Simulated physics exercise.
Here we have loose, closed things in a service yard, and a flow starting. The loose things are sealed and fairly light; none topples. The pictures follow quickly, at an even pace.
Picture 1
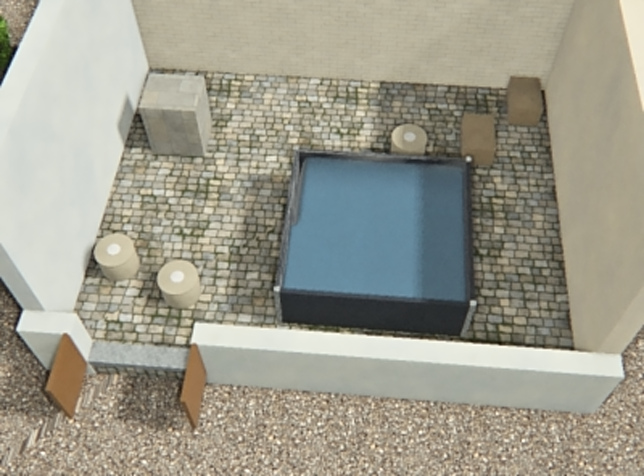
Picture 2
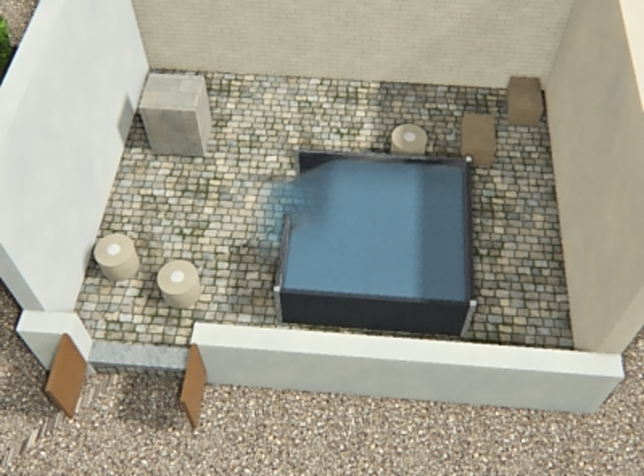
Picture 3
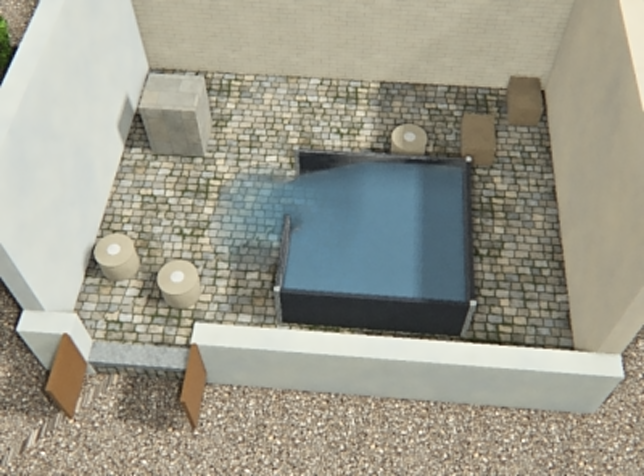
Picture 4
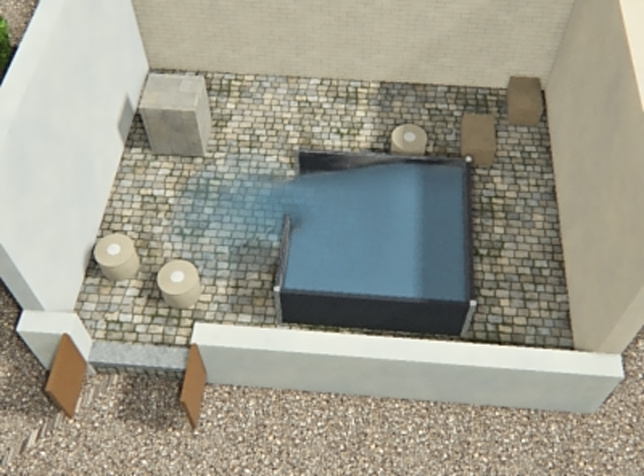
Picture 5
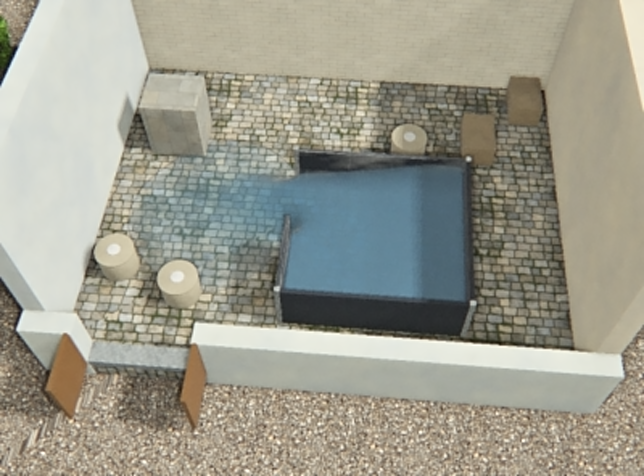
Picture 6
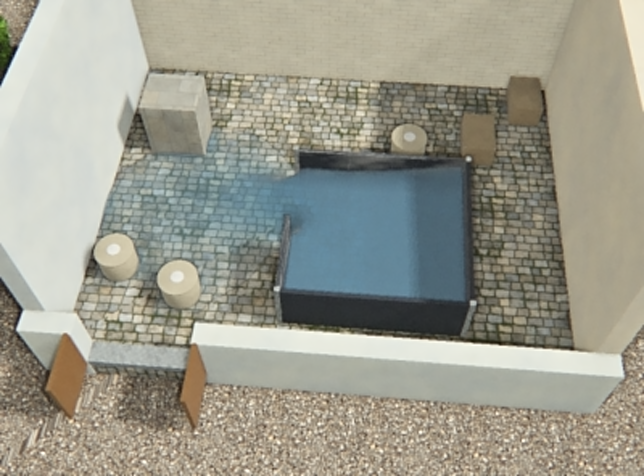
Walled cobbled yard with water pouring from the left side of a square tank and spreading left across the paving, tubs staying still.
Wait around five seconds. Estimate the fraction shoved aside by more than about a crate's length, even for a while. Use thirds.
It is from one to two thirds.
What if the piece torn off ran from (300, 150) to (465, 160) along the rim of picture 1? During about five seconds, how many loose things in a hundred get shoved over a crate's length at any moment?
Roughly 100 per cent.
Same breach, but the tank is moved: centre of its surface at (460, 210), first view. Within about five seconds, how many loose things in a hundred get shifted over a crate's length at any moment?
Close to 40 %.
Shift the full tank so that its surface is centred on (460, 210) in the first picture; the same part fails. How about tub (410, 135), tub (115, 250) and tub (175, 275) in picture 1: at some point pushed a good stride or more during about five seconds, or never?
One after the other: Short of that, moved that far, yes.
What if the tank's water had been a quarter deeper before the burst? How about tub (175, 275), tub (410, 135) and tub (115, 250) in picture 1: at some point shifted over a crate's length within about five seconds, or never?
As listed: That far or more, shifted that much, shifted that much.
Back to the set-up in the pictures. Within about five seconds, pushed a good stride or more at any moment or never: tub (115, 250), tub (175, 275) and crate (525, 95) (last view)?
One after the other: Pushed that far, swept aside, not that far.
A moment on, 0 of 5 are well off their spots; 1 afloat.
Next, 1 of 5 are well off their spots; 1 afloat.
Later, 2 of 5 are well off their spots; 0 afloat.
In the end, 2 of 5 are well off their spots, and 2 have been at some point; 2 afloat.
